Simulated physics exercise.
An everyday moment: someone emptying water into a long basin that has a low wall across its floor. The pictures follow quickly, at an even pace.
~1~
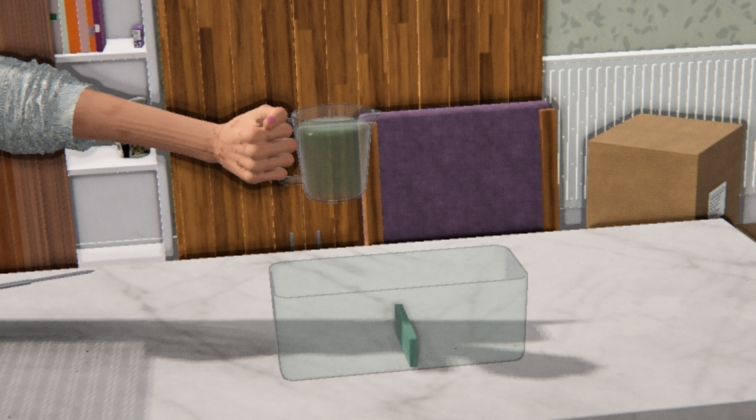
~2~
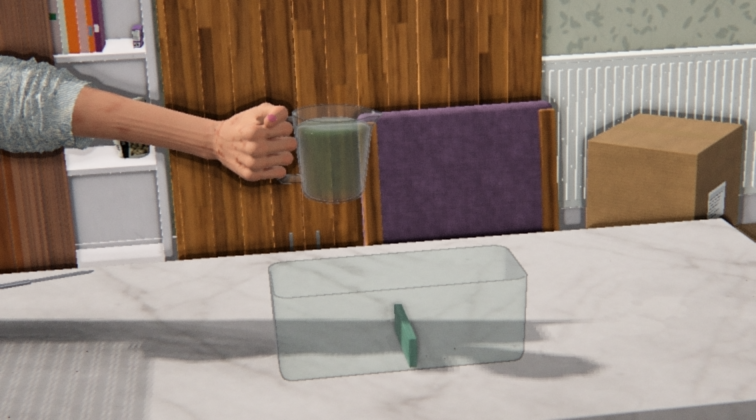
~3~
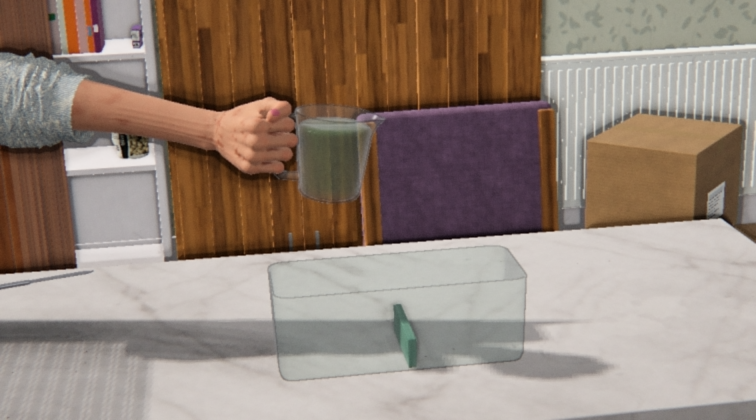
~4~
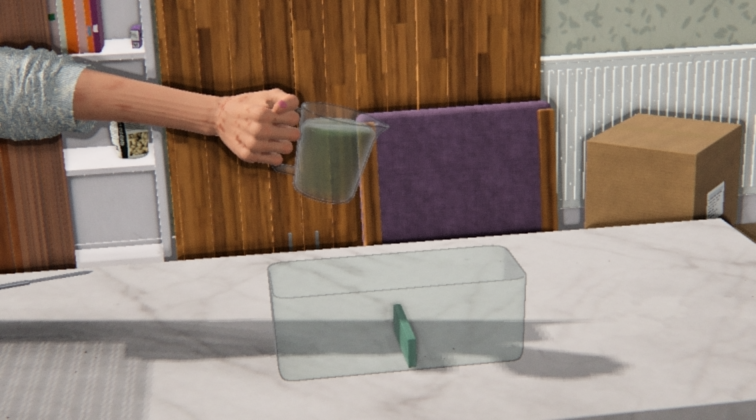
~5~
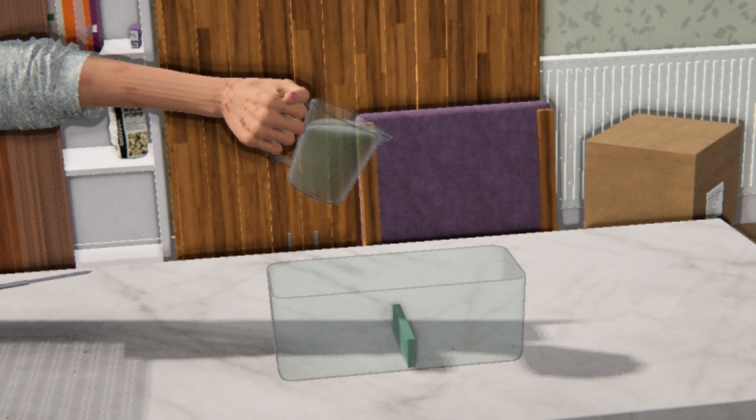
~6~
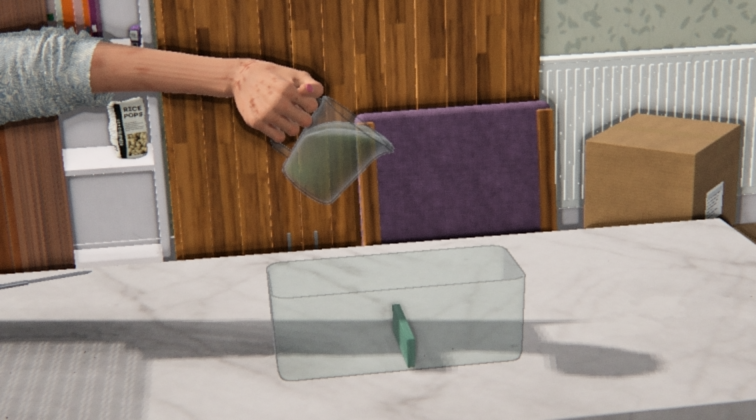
A hand holding a clear jug of murky green liquid gradually tilting it rightward above a transparent basin on a marble table.
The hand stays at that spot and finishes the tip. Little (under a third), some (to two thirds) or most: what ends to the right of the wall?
In the end over two thirds is right of the wall.
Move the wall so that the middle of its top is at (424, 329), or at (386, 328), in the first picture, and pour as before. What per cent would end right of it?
Near 50 % and 85 %.
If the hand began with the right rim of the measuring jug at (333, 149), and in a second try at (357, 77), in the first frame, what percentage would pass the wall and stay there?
Roughly 10 per cent, and 55 per cent.
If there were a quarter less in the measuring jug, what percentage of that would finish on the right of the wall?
Roughly 85 in a hundred.
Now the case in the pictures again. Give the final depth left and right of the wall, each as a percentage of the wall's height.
The left part 10 per cent, the right part 60.
A moment on, the measuring jug is tipped right over and 36 per cent is still to pour, 0 is left of the wall and 25 right of it.
Next, the measuring jug is tipped right over and 3 per cent is still to pour, 8 is left of the wall and 76 right of it.
Then the measuring jug is tipped right over and 0 per cent is still to pour, 11 is left of the wall and 85 right of it.
Later the measuring jug is tipped right over and 0 per cent is still to pour, 11 is left of the wall and 84 right of it.
In the end 12 per cent lies left of the wall, 84 right of it and 4 outside.
